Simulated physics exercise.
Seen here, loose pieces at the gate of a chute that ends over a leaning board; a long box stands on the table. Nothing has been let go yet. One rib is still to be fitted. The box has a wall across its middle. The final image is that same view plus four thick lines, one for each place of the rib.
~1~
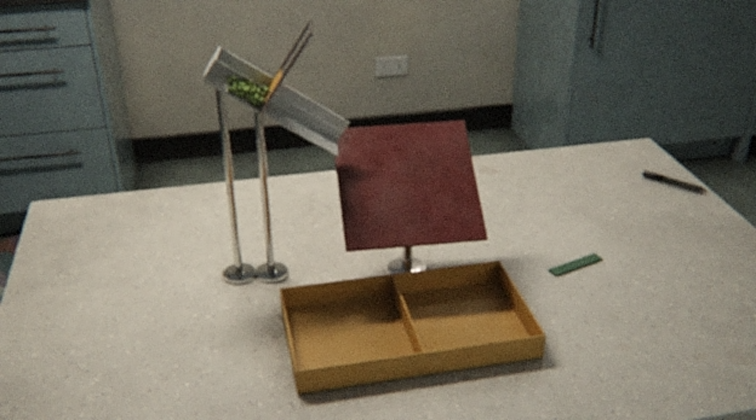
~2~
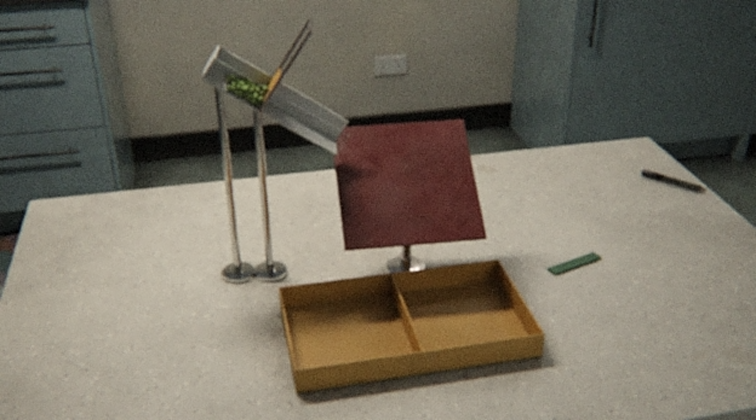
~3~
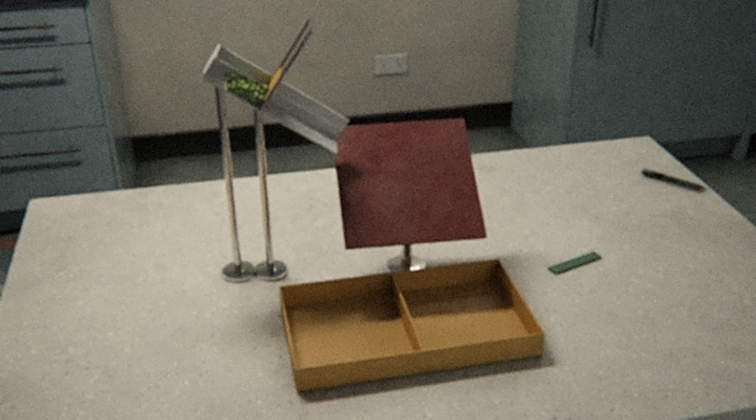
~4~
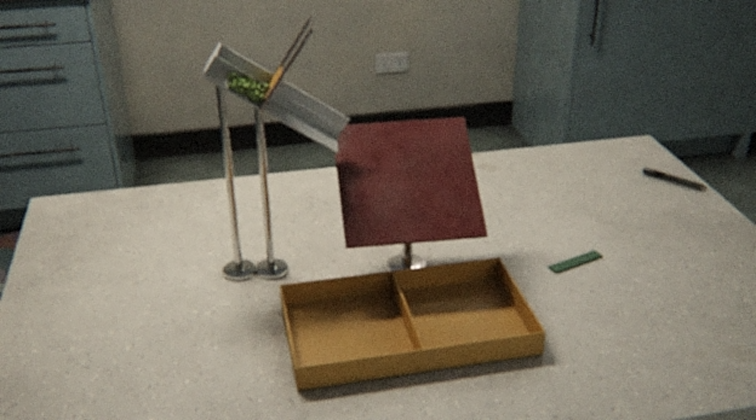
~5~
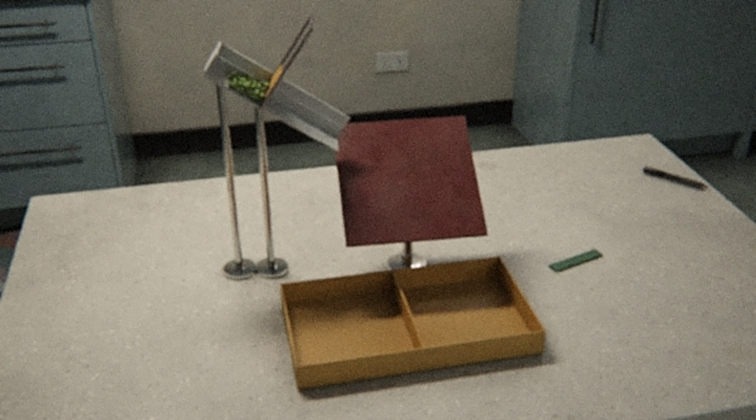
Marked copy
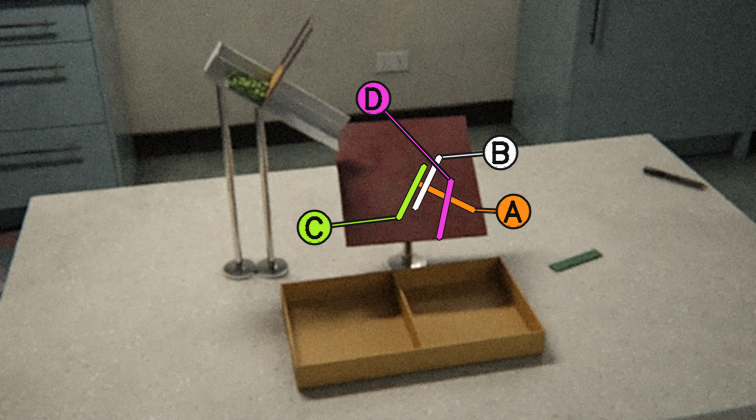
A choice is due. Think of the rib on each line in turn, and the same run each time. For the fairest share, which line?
B is best.
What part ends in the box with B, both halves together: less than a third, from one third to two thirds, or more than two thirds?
More than two thirds.
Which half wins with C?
Left.
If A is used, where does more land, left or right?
The right half.
On the marked copy, line A from (415, 181) to (473, 210); line B from (439, 157) to (415, 207); line C from (424, 166) to (398, 217); line D from (451, 181) to (439, 237).
If A is chosen, of what is caught, a small share in the left half, all but a few in the right.
If B is chosen, of what is caught, close to a third in the left half, close to two thirds in the right.
If C is chosen, of what is caught, all but a few in the left half, a small share in the right.
If D is chosen, of what is caught, a small share in the left half, all but a few in the right.
